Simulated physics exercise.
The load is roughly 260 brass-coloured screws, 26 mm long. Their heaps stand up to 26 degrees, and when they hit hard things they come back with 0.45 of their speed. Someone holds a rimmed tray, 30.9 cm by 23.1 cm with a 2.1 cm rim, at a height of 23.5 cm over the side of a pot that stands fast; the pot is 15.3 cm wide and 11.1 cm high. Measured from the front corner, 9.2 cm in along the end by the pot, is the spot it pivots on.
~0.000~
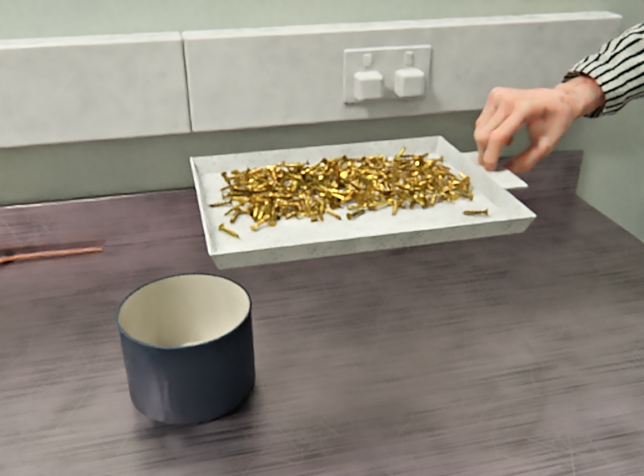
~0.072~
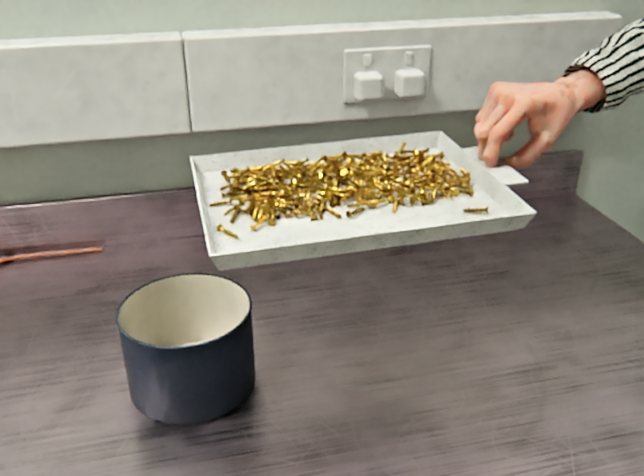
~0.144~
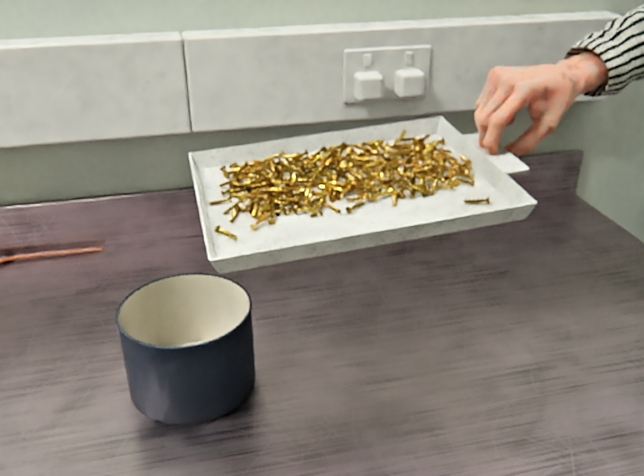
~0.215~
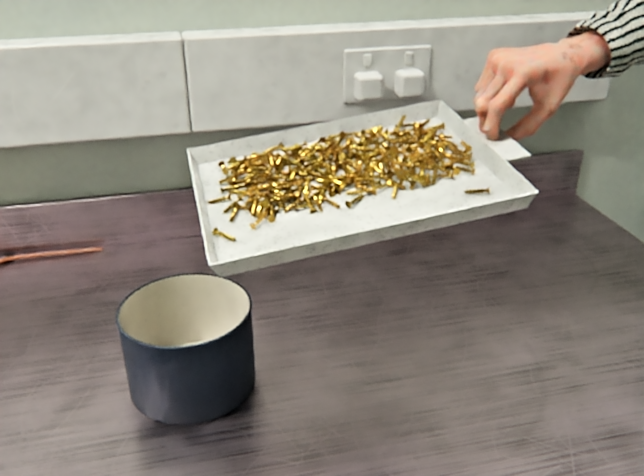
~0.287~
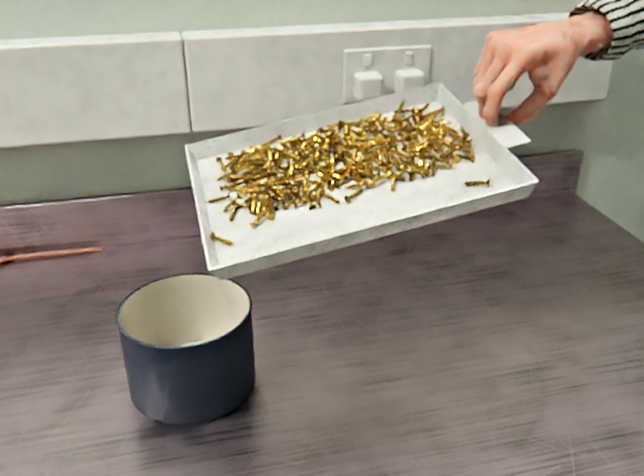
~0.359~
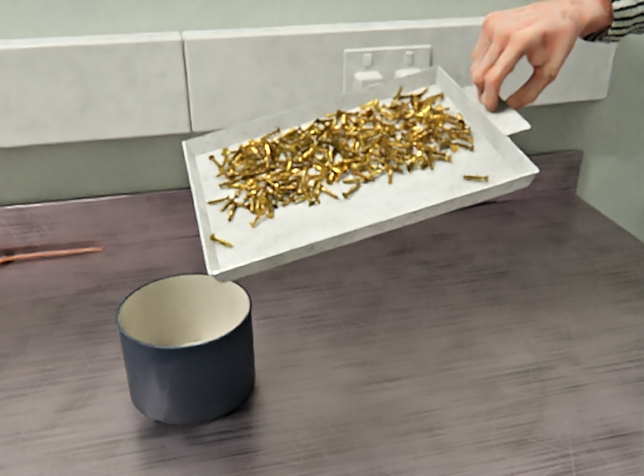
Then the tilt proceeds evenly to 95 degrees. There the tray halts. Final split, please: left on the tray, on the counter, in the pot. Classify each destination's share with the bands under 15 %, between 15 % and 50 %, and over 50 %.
Tray: Under 15 %; counter: Over 50 %; pot: Under 15 %.
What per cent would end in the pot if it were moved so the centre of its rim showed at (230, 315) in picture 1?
About 10 per cent.
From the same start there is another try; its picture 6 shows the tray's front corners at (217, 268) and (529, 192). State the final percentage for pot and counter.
Per cent by place - pot 0, counter 100.
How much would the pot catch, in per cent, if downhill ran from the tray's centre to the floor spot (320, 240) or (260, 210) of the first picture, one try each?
Approximately 0 percent, then 65 percent.
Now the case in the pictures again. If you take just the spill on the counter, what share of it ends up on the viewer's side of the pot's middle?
Roughly 100 per cent.
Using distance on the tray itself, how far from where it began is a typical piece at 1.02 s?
I'd say close to 18 centimetres.
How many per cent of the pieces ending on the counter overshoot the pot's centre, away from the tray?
That works out to about 40 percent.
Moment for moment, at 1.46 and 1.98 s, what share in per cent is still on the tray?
Around 30 first, about 0 after.
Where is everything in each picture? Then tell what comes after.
In the first picture, tray tilt 0 degrees, front corners at (217, 249) and (526, 213); middle of the pieces at (345, 186); pot at (185, 307).
In the second picture, tray tilt 1 degrees, front corners at (217, 251) and (526, 210); middle of the pieces at (345, 183).
In the third picture, tray tilt 5 degrees, front corners at (217, 254) and (527, 200), lowest corner left front; middle of the pieces at (345, 176).
In the fourth picture, tray tilt 9 degrees, front corners at (216, 259) and (528, 190), lowest corner left front; middle of the pieces at (344, 168).
In the fifth picture, tray tilt 13 degrees, front corners at (216, 263) and (528, 179), lowest corner left front; middle of the pieces at (343, 159).
In the sixth picture, tray tilt 17 degrees, front corners at (216, 267) and (528, 169), lowest corner left front; middle of the pieces at (340, 152); pot at (185, 307). Its pace works out near 55 degrees a second.
After 1.02 s, tilt 53 degrees; the tray holds 85 %, the pot 0 %.
Then, at 1.46 s, tilt 78 degrees; the tray holds 30 %, the pot 0 %.
After 1.98 s, tilt 95 degrees; the tray holds 0 %, the pot 0 %.
In the end, at 2.4 s, tray 0 %, counter 100 %, pot 0 %.
